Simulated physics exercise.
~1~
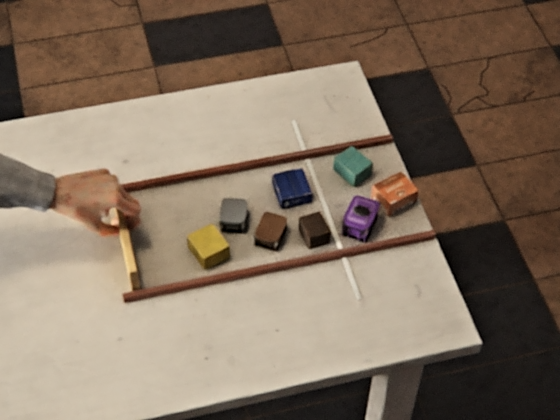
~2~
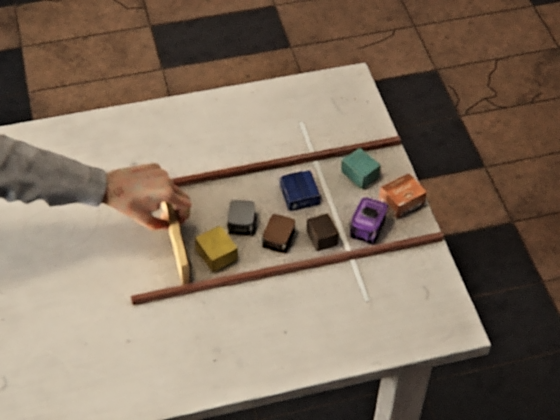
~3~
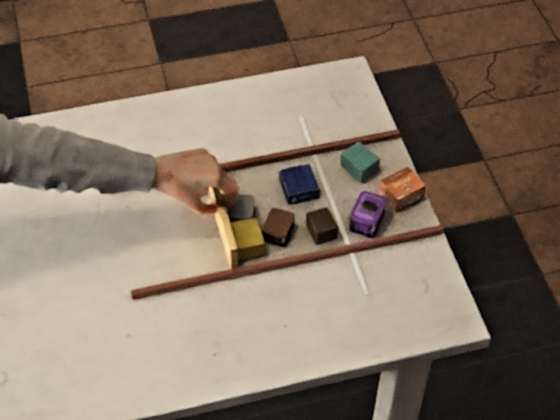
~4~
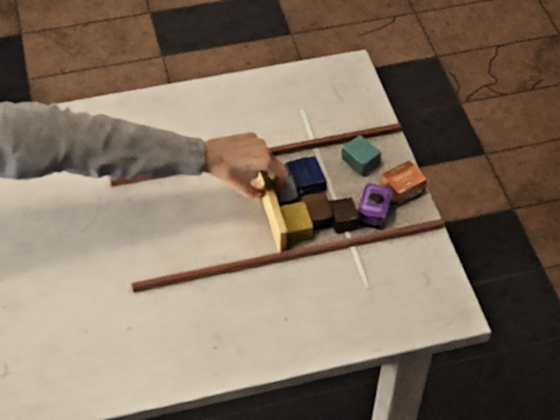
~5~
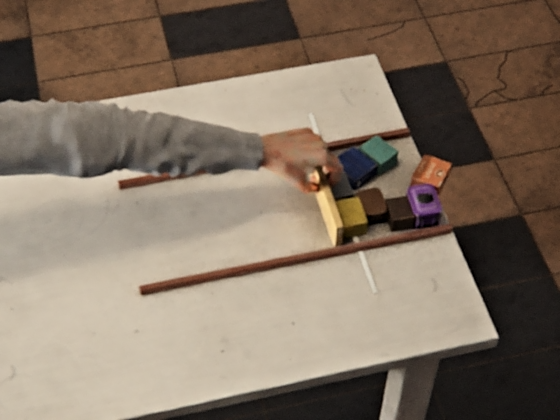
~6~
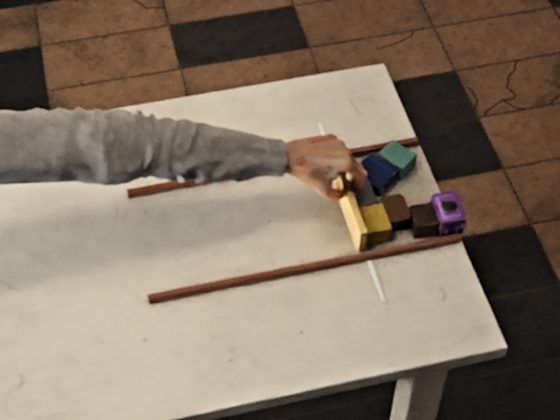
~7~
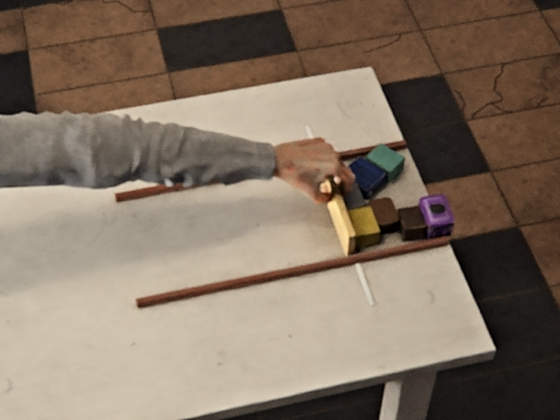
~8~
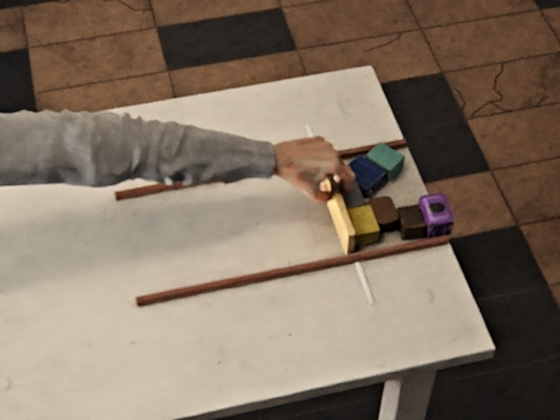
At first, a hand holds a small wooden board upright at the left end of two reddish rails on a white table, with a scatter of colourful little blocks lying to its right. The hand slides the board rightward, and it meets the yellow block and the grey one. These press into the brown, dark and blue pieces, bunching them together as the sweep continues toward the table's edge. The purple and teal blocks are pushed to the rim, and the orange one drops out of sight. The board stops near the white tape strip, with the remaining blocks still crowded on the table.
